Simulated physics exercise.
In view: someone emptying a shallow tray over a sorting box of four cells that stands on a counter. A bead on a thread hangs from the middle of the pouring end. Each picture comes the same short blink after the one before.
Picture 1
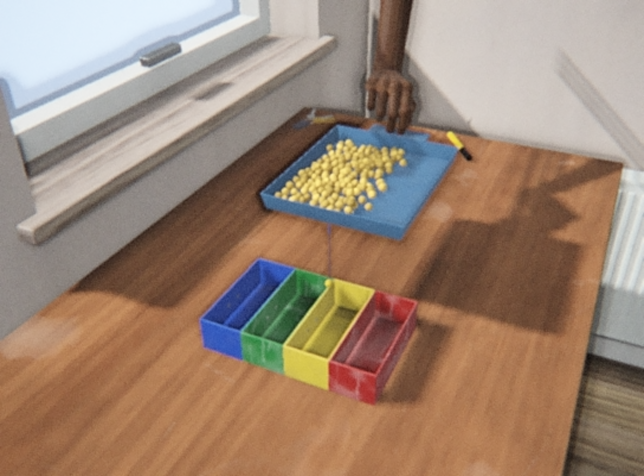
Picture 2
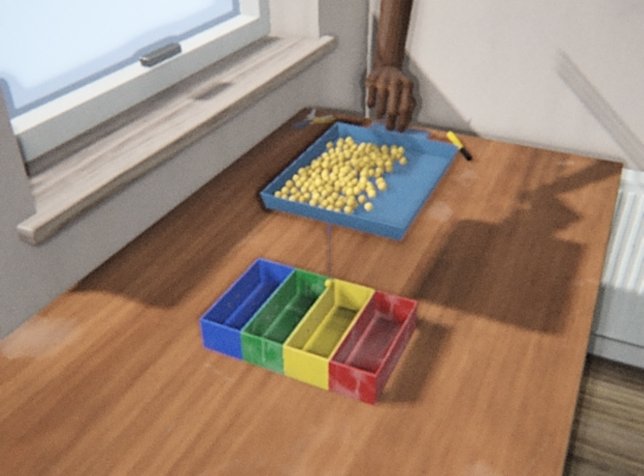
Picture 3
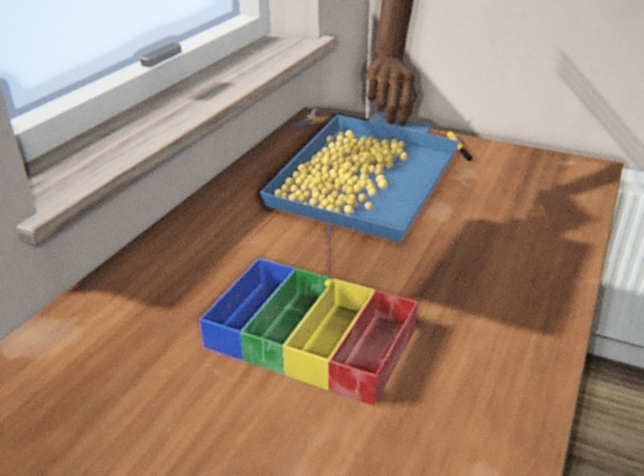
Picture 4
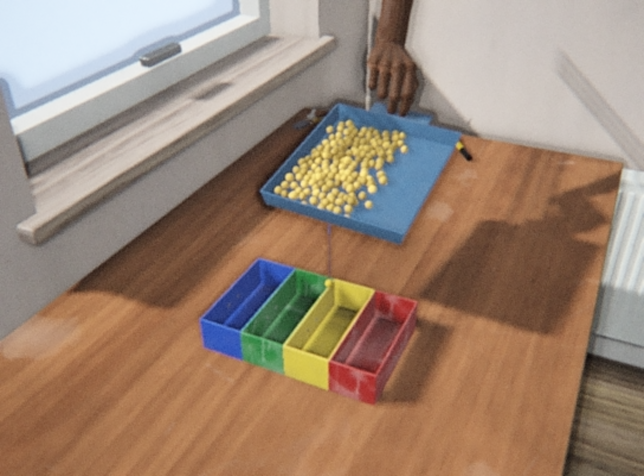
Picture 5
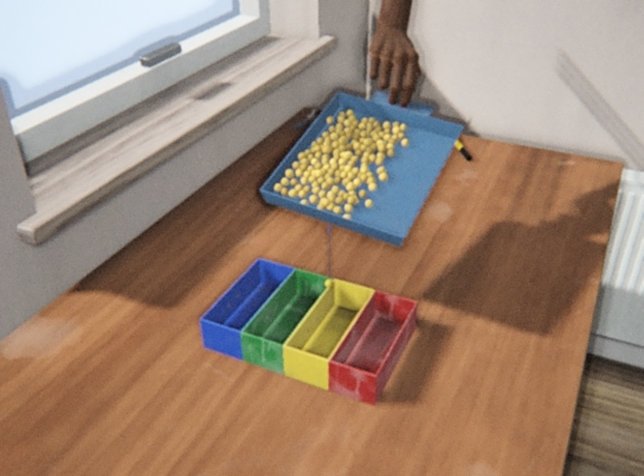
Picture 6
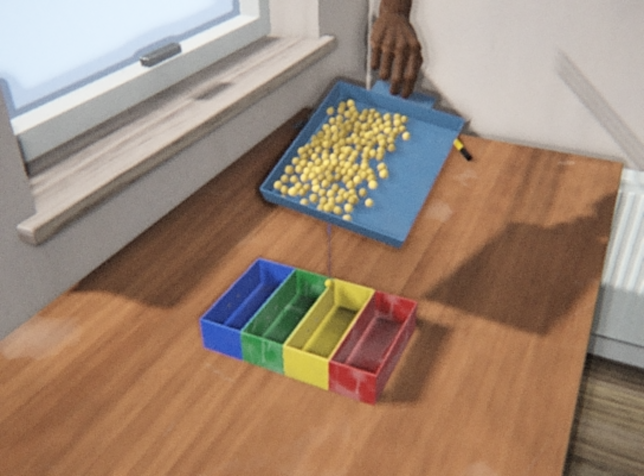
A hand gradually lifts the far end of a blue tray of yellow balls.
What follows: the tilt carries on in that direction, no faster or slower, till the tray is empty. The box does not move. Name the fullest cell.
The red one ends fullest.
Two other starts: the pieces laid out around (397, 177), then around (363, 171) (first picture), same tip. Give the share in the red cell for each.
In turn 50 and 50 in a hundred.
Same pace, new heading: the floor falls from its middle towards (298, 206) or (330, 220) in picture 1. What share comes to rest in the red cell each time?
Roughly 0 per cent, and 10 per cent.
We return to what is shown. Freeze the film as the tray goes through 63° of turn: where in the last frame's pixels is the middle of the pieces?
Near (361, 189).
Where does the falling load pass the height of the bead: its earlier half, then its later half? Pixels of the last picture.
Around (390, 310) and then (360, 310).
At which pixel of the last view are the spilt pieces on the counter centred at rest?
Close to (432, 373).
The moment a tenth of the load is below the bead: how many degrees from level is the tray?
Around 115° of tilt.
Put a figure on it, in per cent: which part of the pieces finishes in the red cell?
Roughly 60 in a hundred.
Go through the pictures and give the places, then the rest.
The first frame shows corners of the pouring end at (266, 193) and (401, 224), level; middle of the load at (343, 177), puffed corn balls; bead on its thread at (330, 284); blue cell at (222, 337); green cell at (263, 351); yellow cell at (306, 365); red cell at (352, 380).
The second frame shows corners of the pouring end at (266, 193) and (401, 225), level; middle of the load at (343, 176).
The third frame shows corners of the pouring end at (266, 191) and (401, 227), tipped barely, lowest at the right corner; middle of the load at (343, 173).
The fourth frame shows corners of the pouring end at (266, 190) and (401, 230), tipped a little, lowest at the right corner; middle of the load at (343, 167).
The fifth frame shows corners of the pouring end at (265, 189) and (401, 234), tipped a little, lowest at the right corner; middle of the load at (343, 162).
The sixth frame shows corners of the pouring end at (265, 188) and (401, 237), tipped clearly, lowest at the right corner; middle of the load at (343, 158); blue cell at (222, 337); green cell at (263, 351); yellow cell at (306, 365); red cell at (352, 380).
Soon, tray tipped steeply; all on the tray.
A while on, tray tipped past a quarter turn; nearly all on the tray; a stray few in the red cell; a stray few falling or outside the box.
Towards the end, tray tipped past a quarter turn; about two thirds in the red cell; about a quarter in the yellow cell; a stray few in the green cell; a small part falling or outside the box.
Finally, tray tipped past a quarter turn; about two thirds in the red cell; about a quarter in the yellow cell; a stray few in the green cell; none in the blue cell; a small part outside the box.
